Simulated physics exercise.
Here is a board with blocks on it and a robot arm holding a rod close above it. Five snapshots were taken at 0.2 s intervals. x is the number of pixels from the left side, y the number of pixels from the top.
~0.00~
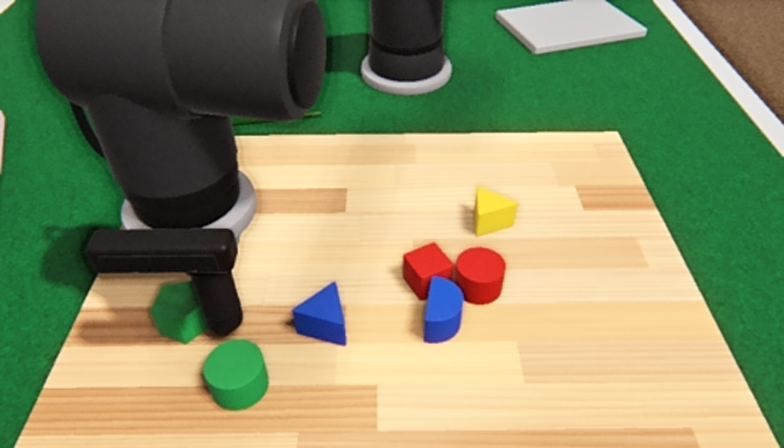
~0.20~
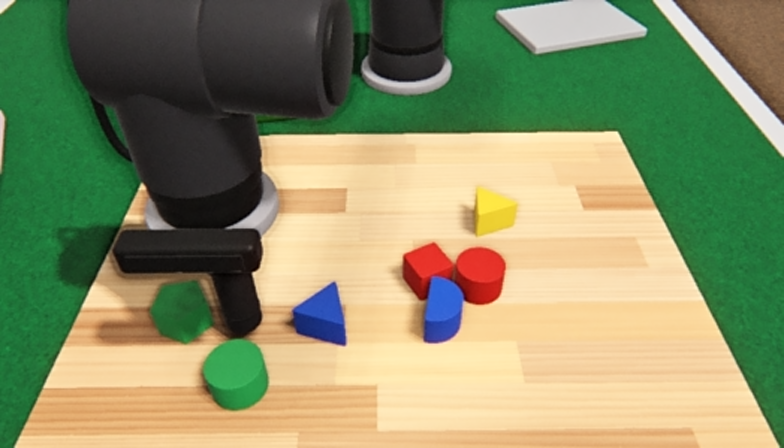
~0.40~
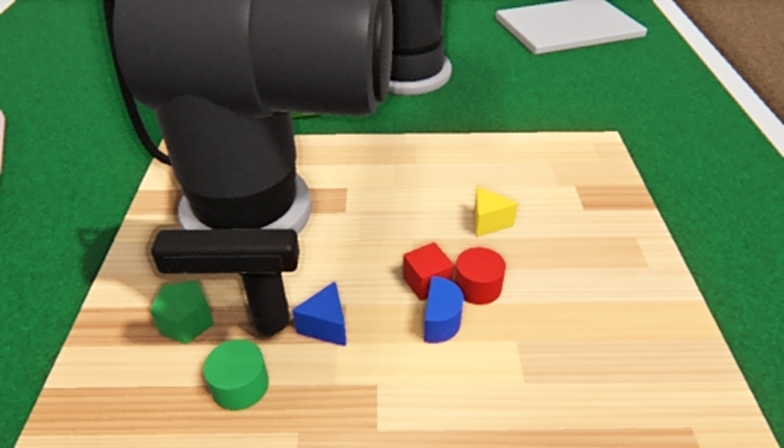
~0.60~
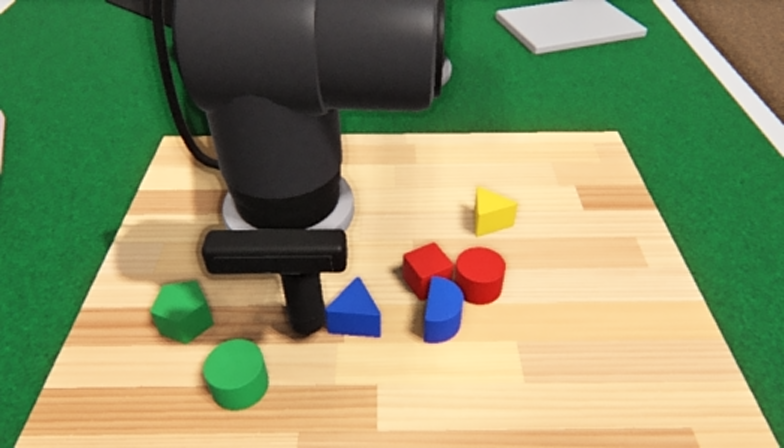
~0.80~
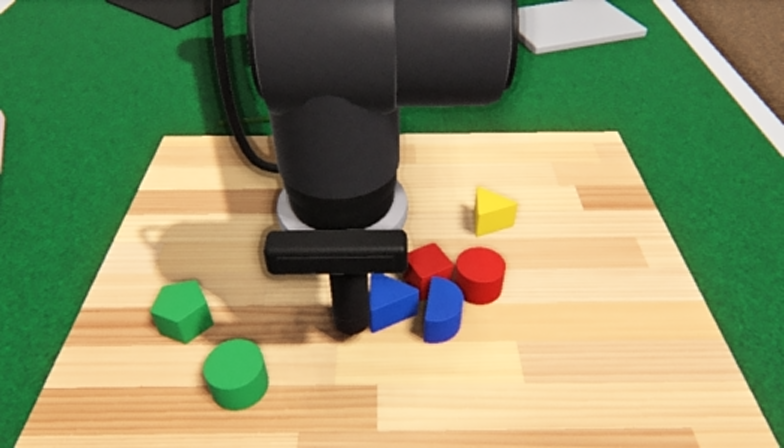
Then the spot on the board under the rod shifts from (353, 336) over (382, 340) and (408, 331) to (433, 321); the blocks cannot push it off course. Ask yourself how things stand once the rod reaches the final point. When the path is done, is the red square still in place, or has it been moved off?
Displaced, by a centimetre or more.
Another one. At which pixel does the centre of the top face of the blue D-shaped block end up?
My estimate: (469, 297).
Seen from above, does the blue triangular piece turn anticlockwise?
Final answer: Yes.
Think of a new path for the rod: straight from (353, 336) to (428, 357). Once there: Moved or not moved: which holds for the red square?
Still in place.
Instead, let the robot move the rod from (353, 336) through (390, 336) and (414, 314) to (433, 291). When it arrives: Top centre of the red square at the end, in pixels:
About (438, 221).
On the path given first. Halfway along, rod (396, 322); blue triangular piece (409, 284), turned 45° anticlockwise; red square (432, 249).
At the end, rod (434, 306); blue triangular piece (436, 270), turned 65° anticlockwise; red square (436, 234), turned 40° anticlockwise; blue D-shaped block (469, 297); red cylinder (485, 262).
